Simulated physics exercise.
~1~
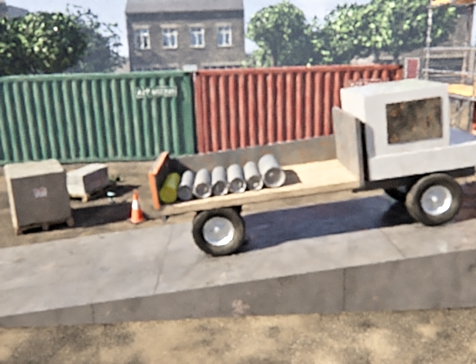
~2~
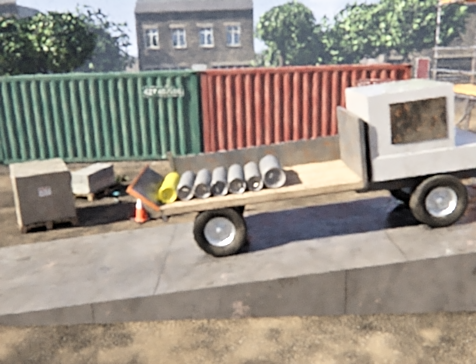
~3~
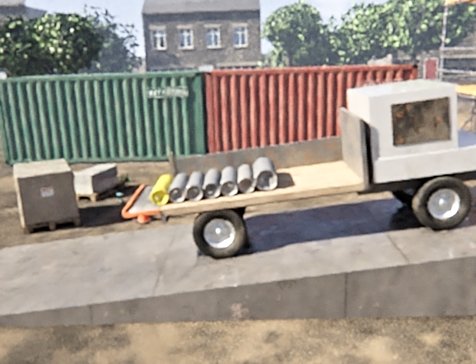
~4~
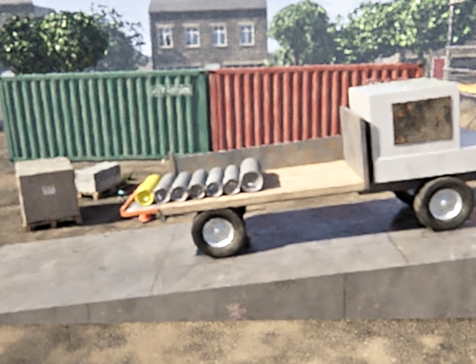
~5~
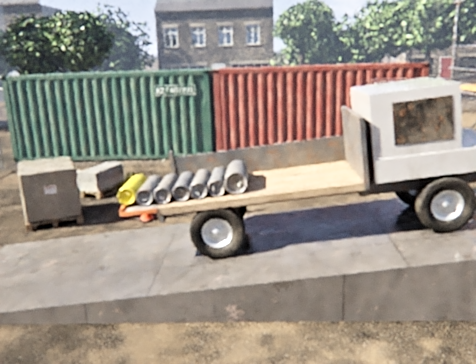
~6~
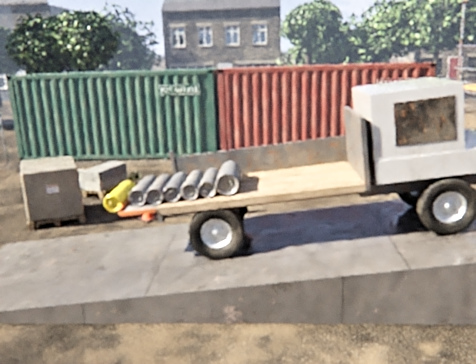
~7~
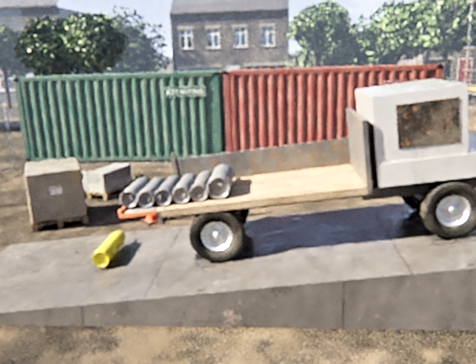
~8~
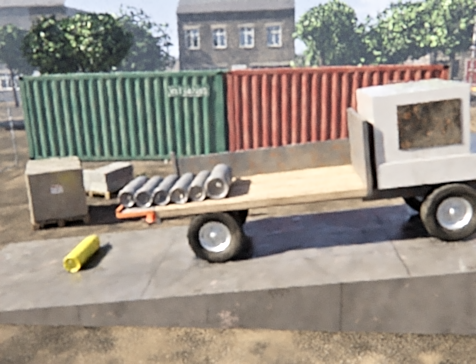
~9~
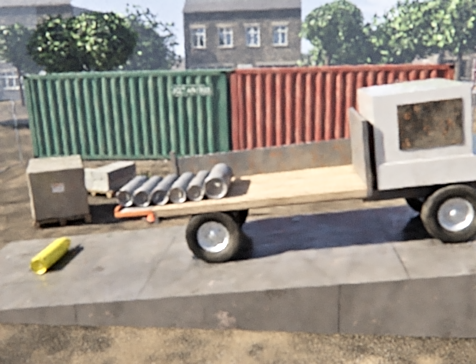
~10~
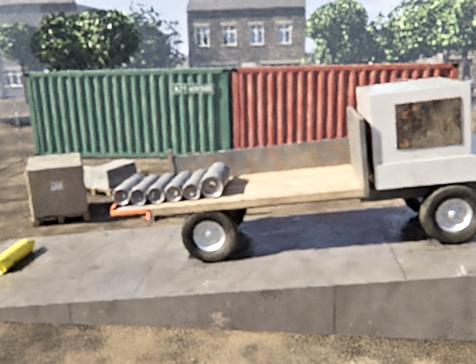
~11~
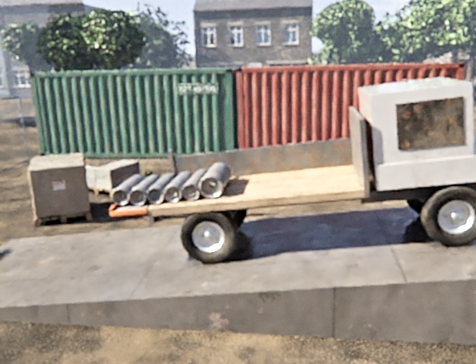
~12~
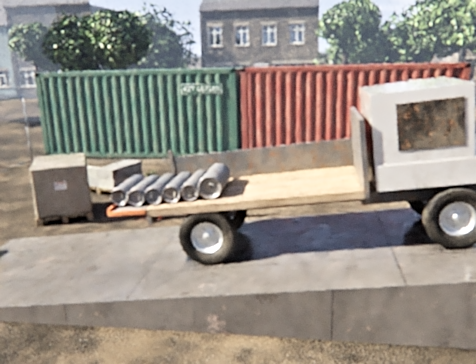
At the start, a flatbed pick-up stands on a gentle slope with its tail to the left, a row of grey cylinders and one yellow one resting behind the raised orange tailgate. The tailgate swings down until it lies in line with the bed. The cylinders roll left after it, the yellow one leading onto the lowered gate. It goes over the end and drops to the ramp below, then rolls away left until it is out of view. The six grey cylinders stay bunched together at the tail of the truck.
